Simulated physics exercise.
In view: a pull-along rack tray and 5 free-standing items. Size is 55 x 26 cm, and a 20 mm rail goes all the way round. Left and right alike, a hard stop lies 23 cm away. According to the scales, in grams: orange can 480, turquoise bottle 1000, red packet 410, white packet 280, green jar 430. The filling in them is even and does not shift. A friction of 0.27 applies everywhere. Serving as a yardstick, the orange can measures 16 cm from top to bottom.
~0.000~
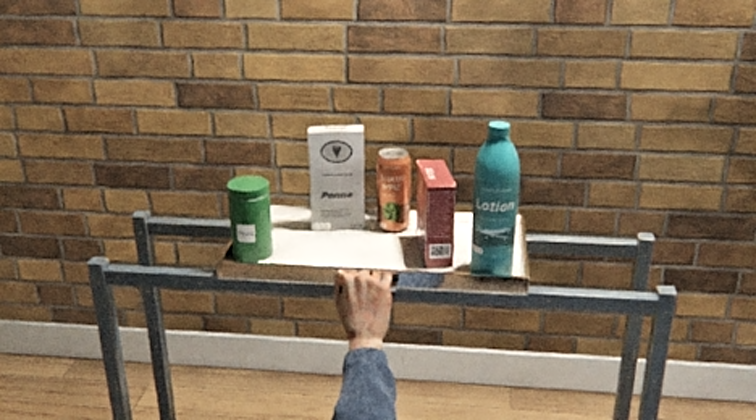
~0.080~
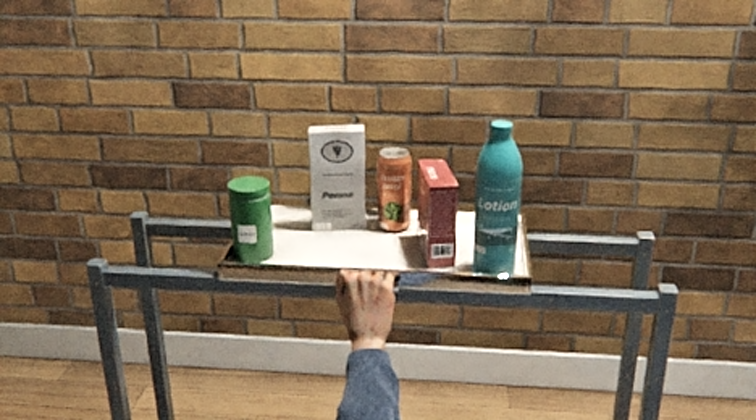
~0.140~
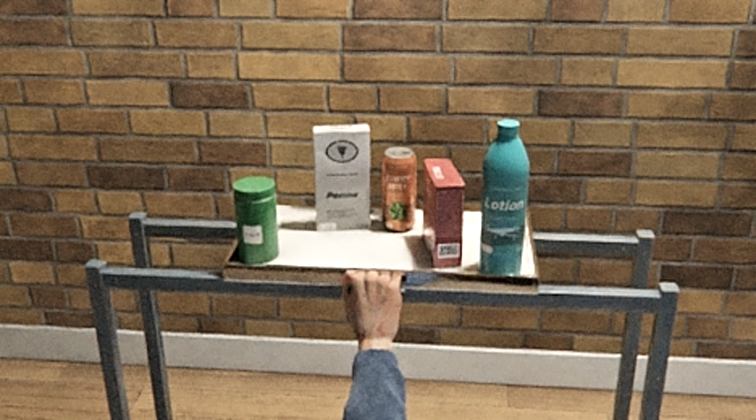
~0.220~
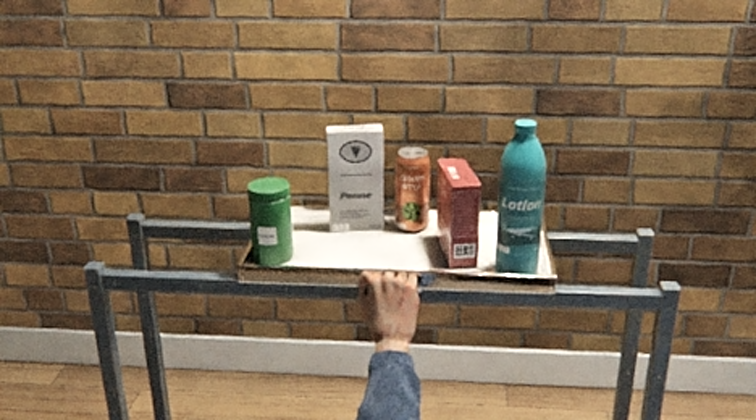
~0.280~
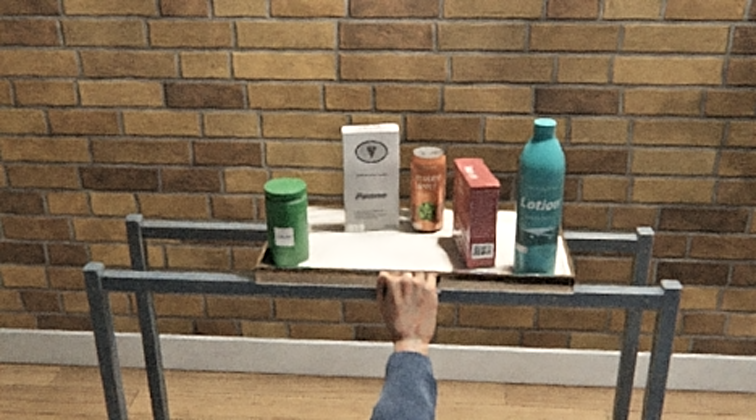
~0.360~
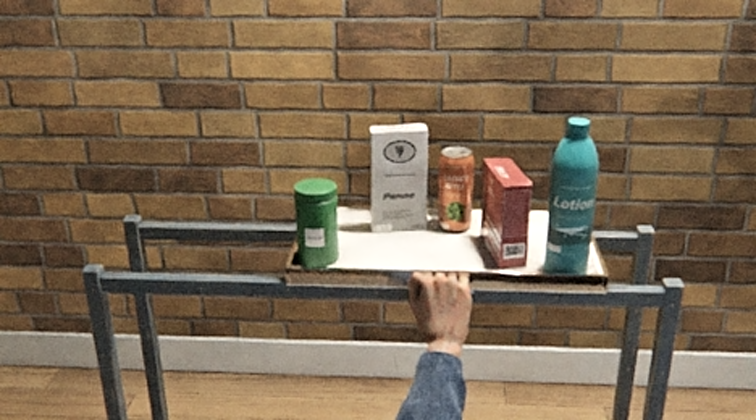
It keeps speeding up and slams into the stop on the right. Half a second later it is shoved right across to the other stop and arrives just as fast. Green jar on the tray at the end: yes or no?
Yes.
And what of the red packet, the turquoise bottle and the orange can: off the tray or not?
Well, the red packet does come off, the turquoise bottle does come off, and the orange can does not come off.
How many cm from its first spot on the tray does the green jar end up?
Around 0 centimetres.
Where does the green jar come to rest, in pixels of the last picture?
It stops at about (128, 219).
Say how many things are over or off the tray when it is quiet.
Altogether, 2.
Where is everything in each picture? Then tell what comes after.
The first picture shows tray midway; green jar (251, 219); orange can (394, 191).
The second picture shows tray midway; red packet (437, 212); white packet (338, 179).
The third picture shows tray moved 1 cm right; orange can (399, 190); turquoise bottle (504, 199).
The fourth picture shows tray moved 4 cm right; red packet (458, 212); white packet (356, 179).
The fifth picture shows tray moved 7 cm right; orange can (428, 190); turquoise bottle (539, 198).
The sixth picture shows tray moved 12 cm right; green jar (317, 223); red packet (505, 212).
Around 0.76 s, tray moved 23 cm right; turquoise bottle now off the tray; green jar shifted 17 cm near (468, 226); red packet at 67° to upright.
Around 1.36 s, tray moved 15 cm right; red packet now off the tray; green jar shifted 17 cm near (427, 225); orange can at 5° to upright.
Around 1.86 s, tray moved 21 cm left; green jar shifted 17 cm near (231, 221); orange can shifted 17 cm; white packet shifted 17 cm.
Finally (2.6 s), off the tray, turquoise bottle and red packet; the other 3 still in place (within 5 cm). In the last view, green jar near (128, 219).
